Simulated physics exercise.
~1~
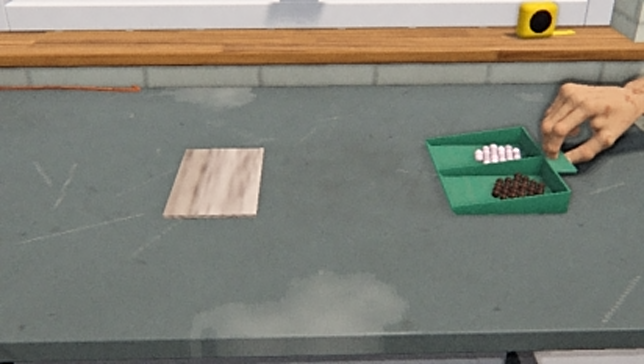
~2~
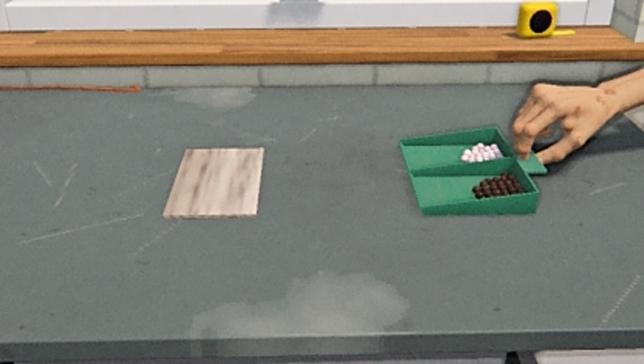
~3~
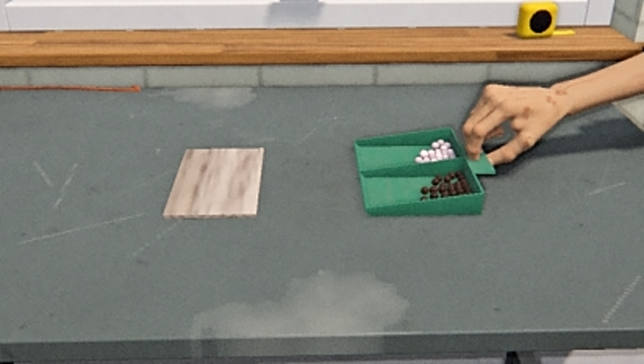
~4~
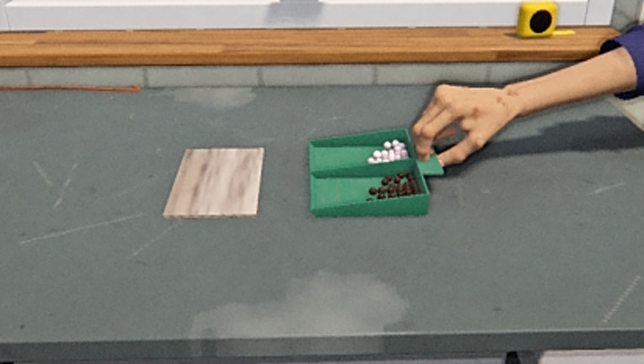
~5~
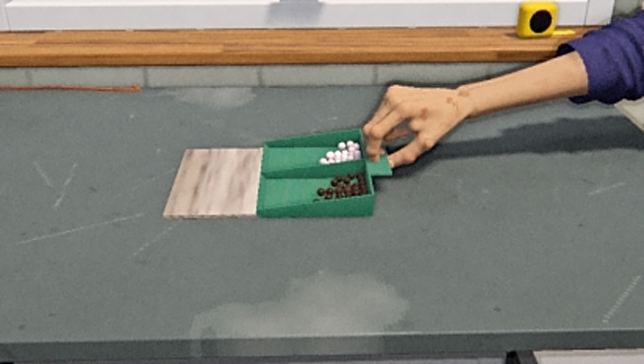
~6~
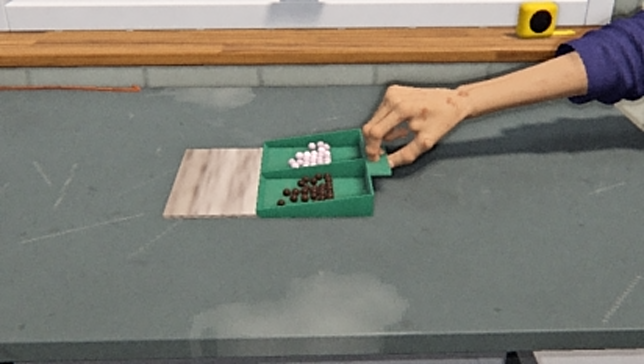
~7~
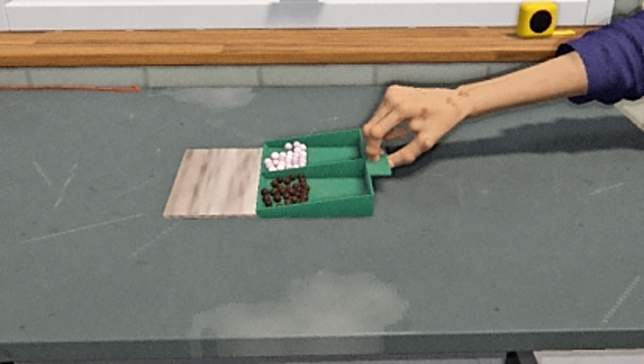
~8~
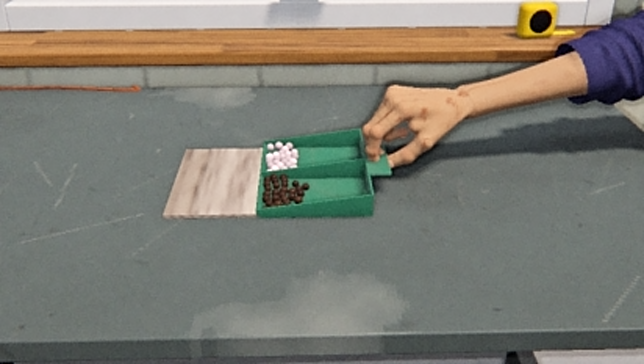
A hand in a purple sleeve slides a green two-part tray leftward across a scratched grey tabletop, seen from slightly above. The far section holds small white and pinkish balls, and the near one holds dark brown balls. A flat, pale wood-grained board lies to the left, while a yellow tape measure sits on the wooden ledge behind at right. The tray glides steadily until it meets the board's right edge and stops. Both groups of balls then roll on towards the tray's left end, where they gather and stay inside, the hand still holding the tab.
